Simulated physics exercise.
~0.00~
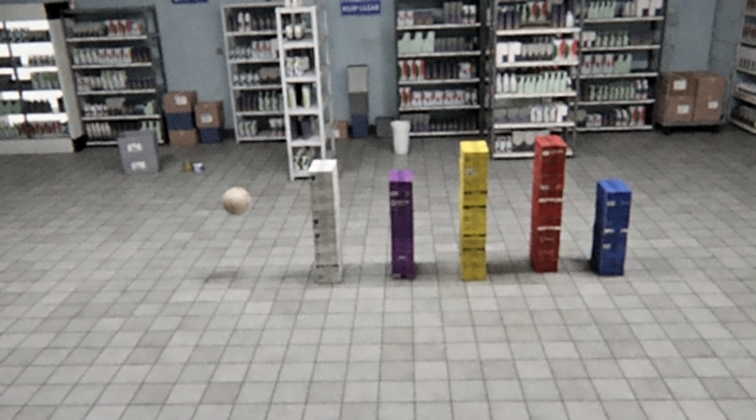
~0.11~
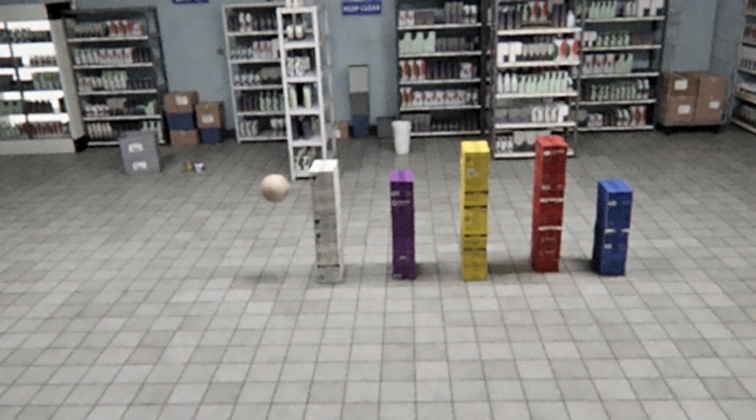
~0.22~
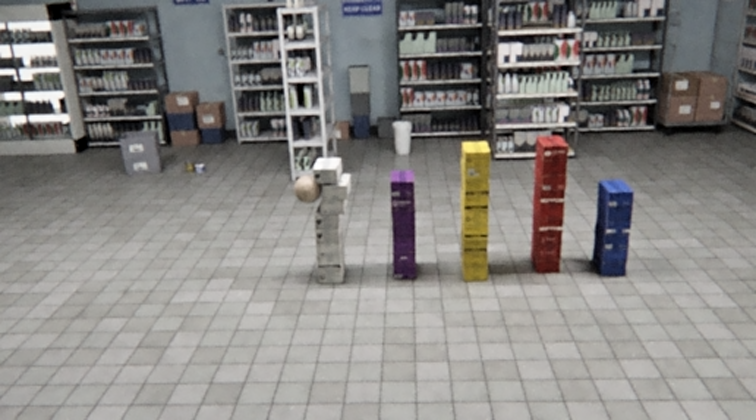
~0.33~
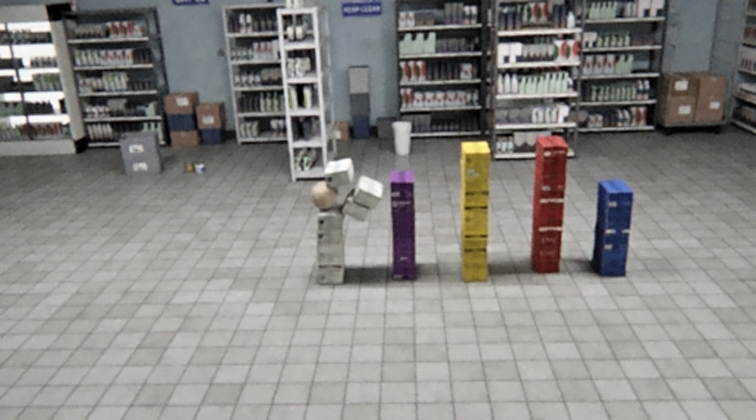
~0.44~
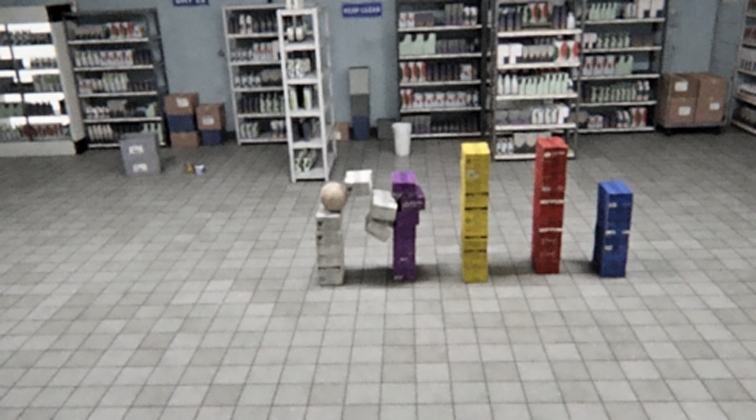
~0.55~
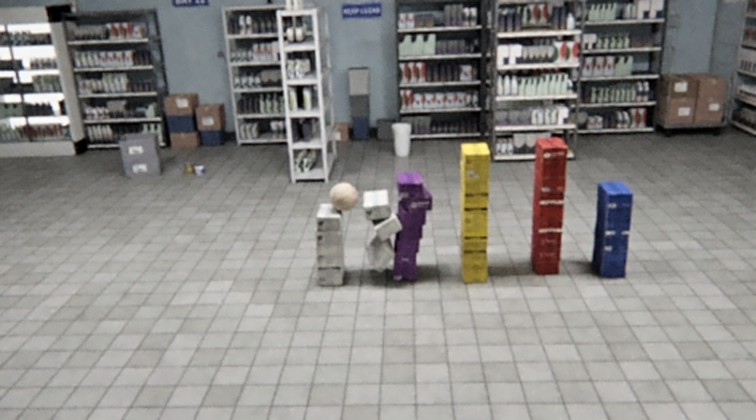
The footage shows a pale ball flying rightward into a white stack of boxes in a shop, knocking its upper boxes into the neighbouring purple stack, whose boxes shift, while the yellow, red and blue stacks stay upright.
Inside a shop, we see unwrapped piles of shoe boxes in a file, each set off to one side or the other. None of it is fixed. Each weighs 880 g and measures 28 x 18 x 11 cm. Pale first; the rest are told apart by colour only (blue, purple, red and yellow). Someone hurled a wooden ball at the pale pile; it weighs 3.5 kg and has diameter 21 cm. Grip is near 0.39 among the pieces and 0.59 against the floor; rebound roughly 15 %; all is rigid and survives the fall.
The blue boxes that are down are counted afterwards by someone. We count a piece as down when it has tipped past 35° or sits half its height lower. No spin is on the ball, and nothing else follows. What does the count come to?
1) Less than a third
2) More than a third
2.
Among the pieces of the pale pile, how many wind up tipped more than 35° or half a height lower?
Tally of pale pieces: 3.
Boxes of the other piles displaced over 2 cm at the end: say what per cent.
Fraction: 90 %.
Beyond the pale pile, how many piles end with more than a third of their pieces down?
4 altogether.
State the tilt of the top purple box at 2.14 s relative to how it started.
Measured against how it began, the tilt is near 50 degrees.
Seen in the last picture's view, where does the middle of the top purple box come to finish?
I'd place it at about (528, 245) in the final view.
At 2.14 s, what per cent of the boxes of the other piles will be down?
45 per cent.
By 1.46 s, 3 of the pale pile down; none of the 6 blue boxes down (6 of 31 in all colours); top blue box unmoved; top purple box tilted 25°, 11 cm lower.
By 2.14 s, 3 of the pale pile down; none of the 6 blue boxes down (14 of 31 in all colours); top blue box moved 12 mm; top purple box tilted 51°, 54 cm lower.
By 2.72 s, 3 of the pale pile down; 5 of the 6 blue boxes down (28 of 31 in all colours); top blue box tilted 67°, 43 cm lower; top yellow box upside down.
When it is over (4.5 s), 3 of the pale pile down; 5 of the 6 blue boxes down (28 of 31 in all colours); top blue box upside down; top purple box upside down. That is 83 per cent. In pixels of the last frame, middles, top blue box near (741, 262), top purple box near (528, 245).
